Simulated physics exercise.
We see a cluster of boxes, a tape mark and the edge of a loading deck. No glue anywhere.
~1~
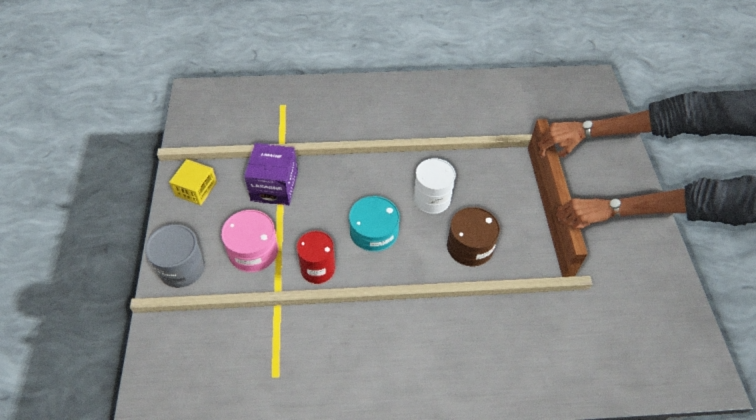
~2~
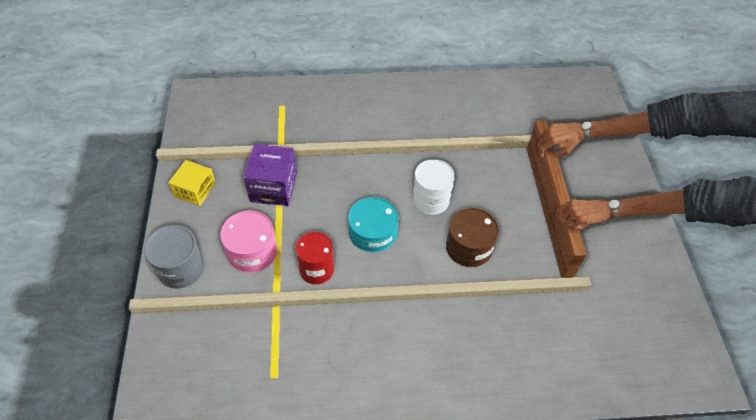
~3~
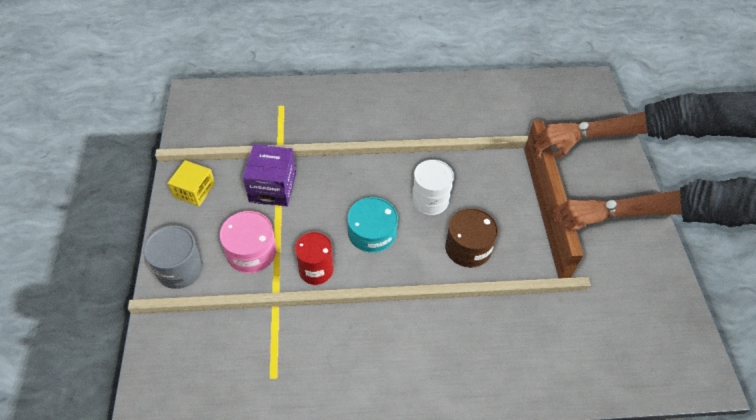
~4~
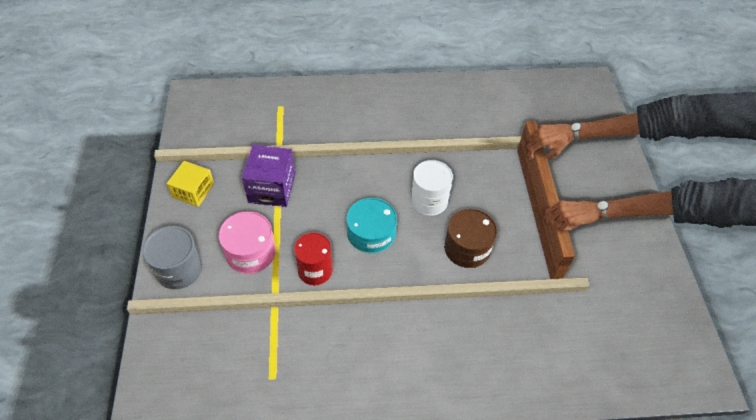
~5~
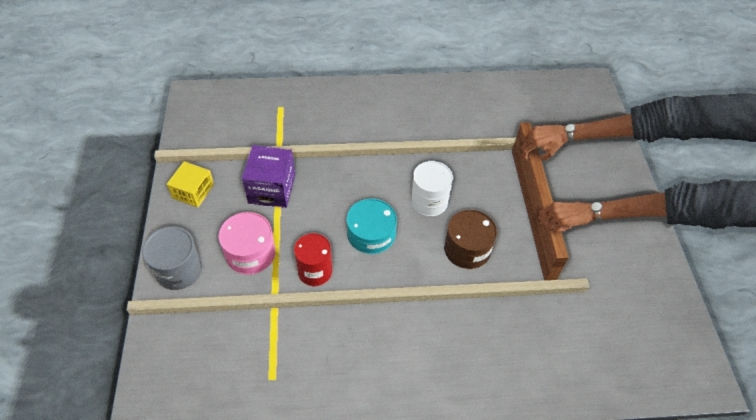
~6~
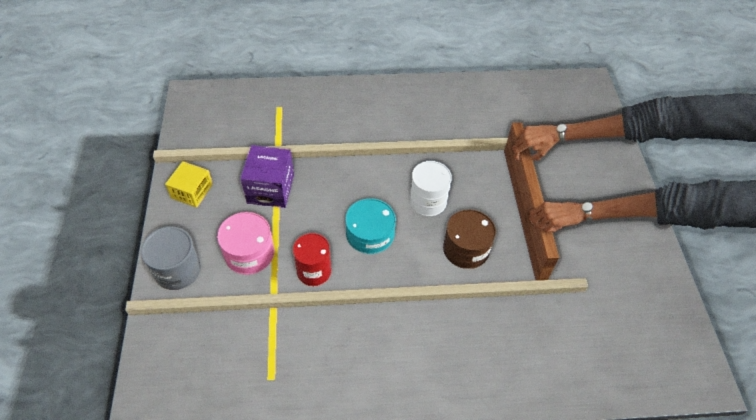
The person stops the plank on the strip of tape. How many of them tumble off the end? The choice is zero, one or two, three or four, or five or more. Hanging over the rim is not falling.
Here the number that fall off is zero.
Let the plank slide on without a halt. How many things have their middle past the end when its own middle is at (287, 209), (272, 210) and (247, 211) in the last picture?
Past the end: 0, 0 and 1.
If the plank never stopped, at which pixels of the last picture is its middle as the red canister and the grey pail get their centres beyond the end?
About (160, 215), and (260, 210) for the other.
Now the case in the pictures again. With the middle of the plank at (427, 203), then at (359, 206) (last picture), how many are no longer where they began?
3 and 4.
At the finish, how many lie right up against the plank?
The number is 2.
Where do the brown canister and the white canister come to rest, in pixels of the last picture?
The brown canister at (250, 242), the white canister at (256, 181).
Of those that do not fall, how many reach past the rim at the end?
Overhanging: 1.
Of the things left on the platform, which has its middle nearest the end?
The grey pail ends nearest.
A little later, none off yet; grey pail at rest near (172, 259); yellow crate at rest near (190, 185); pink canister at rest near (247, 243).
Next, none off yet; grey pail at rest near (172, 259); yellow crate at rest near (190, 185); pink canister shifted a little near (235, 249).
When it is over, the number that fall off is zero.
